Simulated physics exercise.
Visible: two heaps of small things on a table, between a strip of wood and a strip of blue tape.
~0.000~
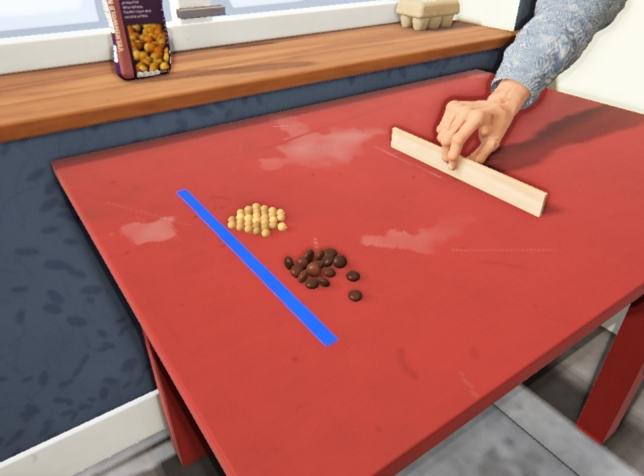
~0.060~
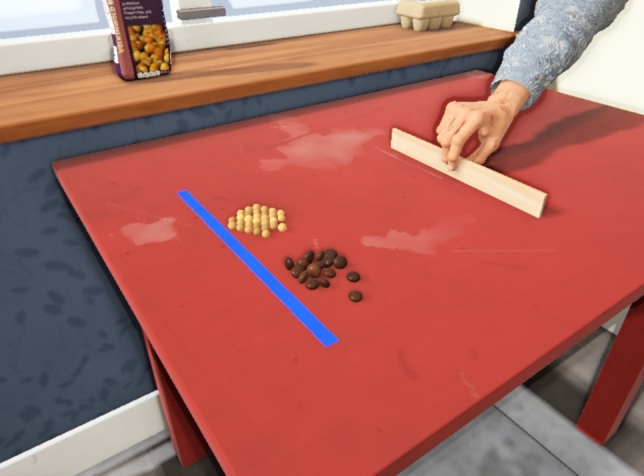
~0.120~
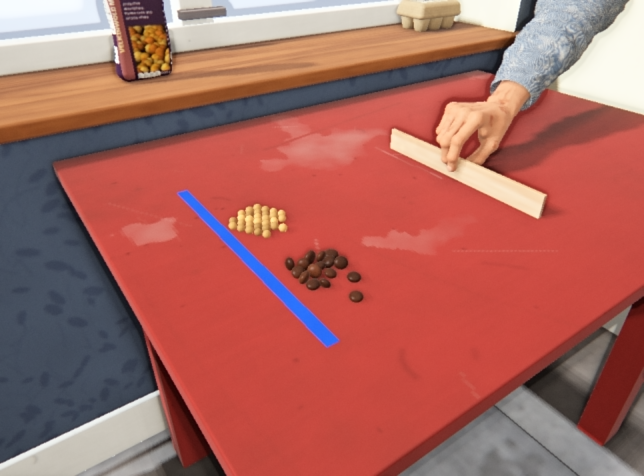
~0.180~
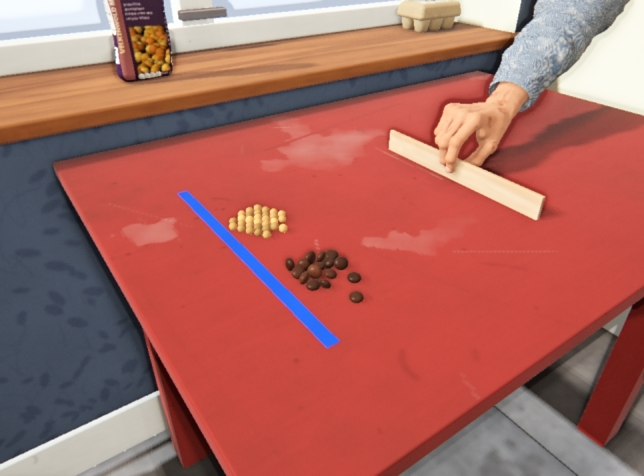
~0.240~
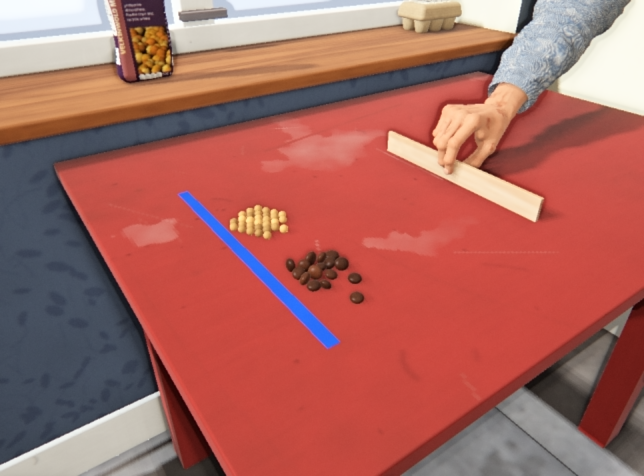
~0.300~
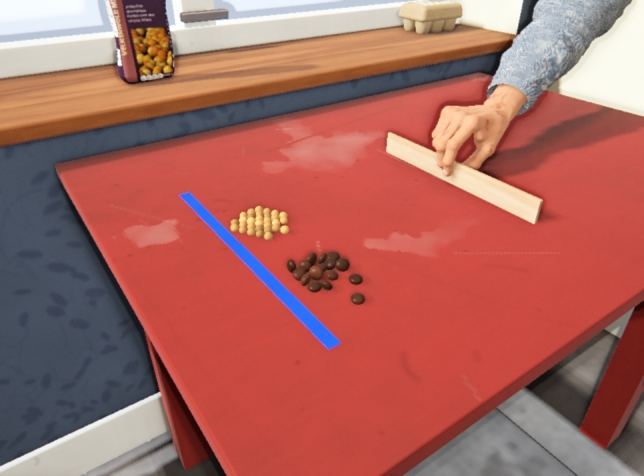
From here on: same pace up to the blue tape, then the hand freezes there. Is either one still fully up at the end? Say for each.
In the end the near portion does not fall. The far portion does not fall.
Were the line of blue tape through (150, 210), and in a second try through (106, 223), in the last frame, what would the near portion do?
Well, the first time it rests safely aboard, and the second time it goes partly over.
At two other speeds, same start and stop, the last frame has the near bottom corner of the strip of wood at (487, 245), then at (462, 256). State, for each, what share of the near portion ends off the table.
That works out to 0 % the first time and 0 % the other time.
Around 2.68 s, strip of wood still moving, near (360, 194); near portion all on the table, its front near (306, 279); far portion all on the table, its front near (235, 228).
Around 5.08 s, strip of wood stopped at the blue tape; near portion all on the table, its front near (235, 299); far portion all on the table, its front near (198, 251).
Around 5.36 s, strip of wood stopped at the blue tape; near portion all on the table, its front near (235, 299); far portion all on the table, its front near (188, 243).
Finally (5.6 s), strip of wood stopped at the blue tape; near portion all on the table, its front near (235, 299); far portion all on the table, its front near (188, 243).
